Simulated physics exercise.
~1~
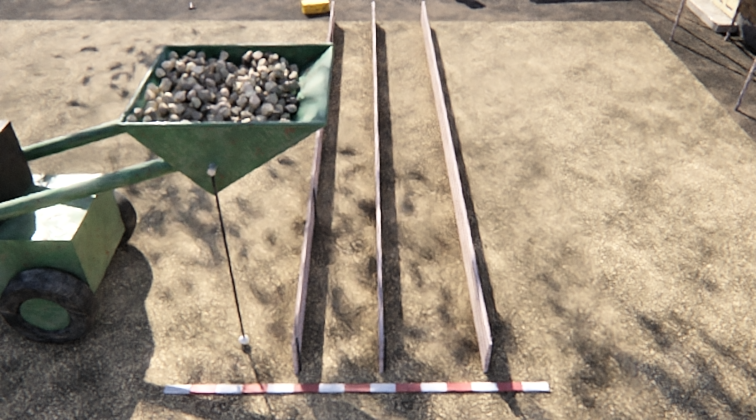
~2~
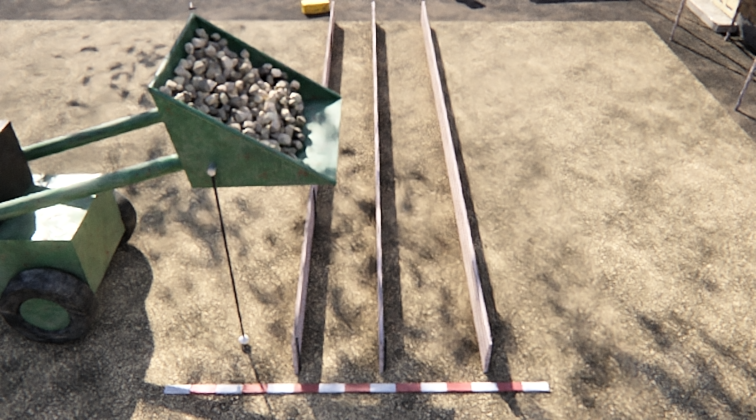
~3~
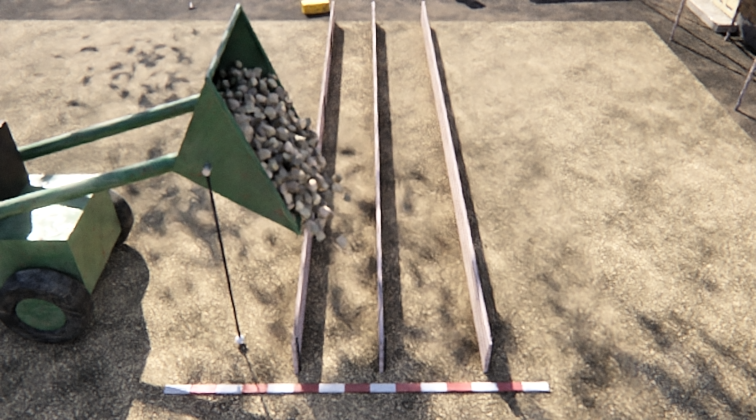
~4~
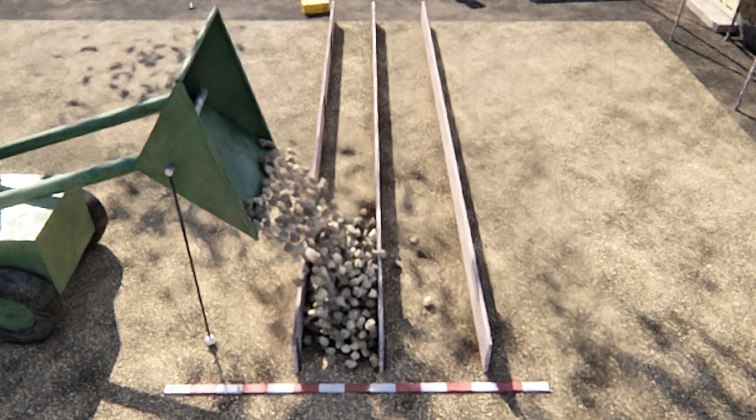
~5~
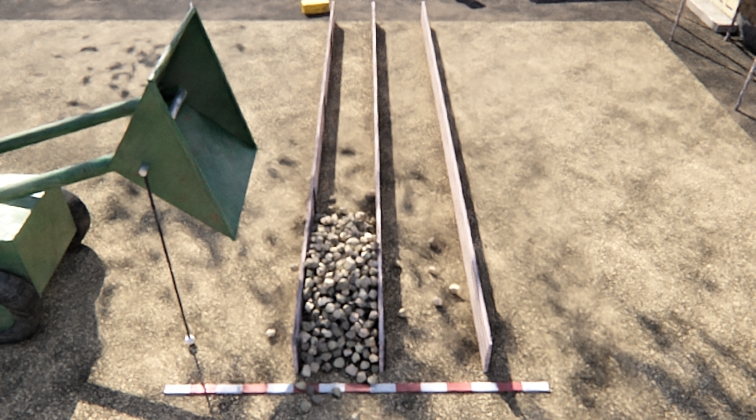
A green loader tips its bucket, backs left, and the stones settle mostly between the left boards.
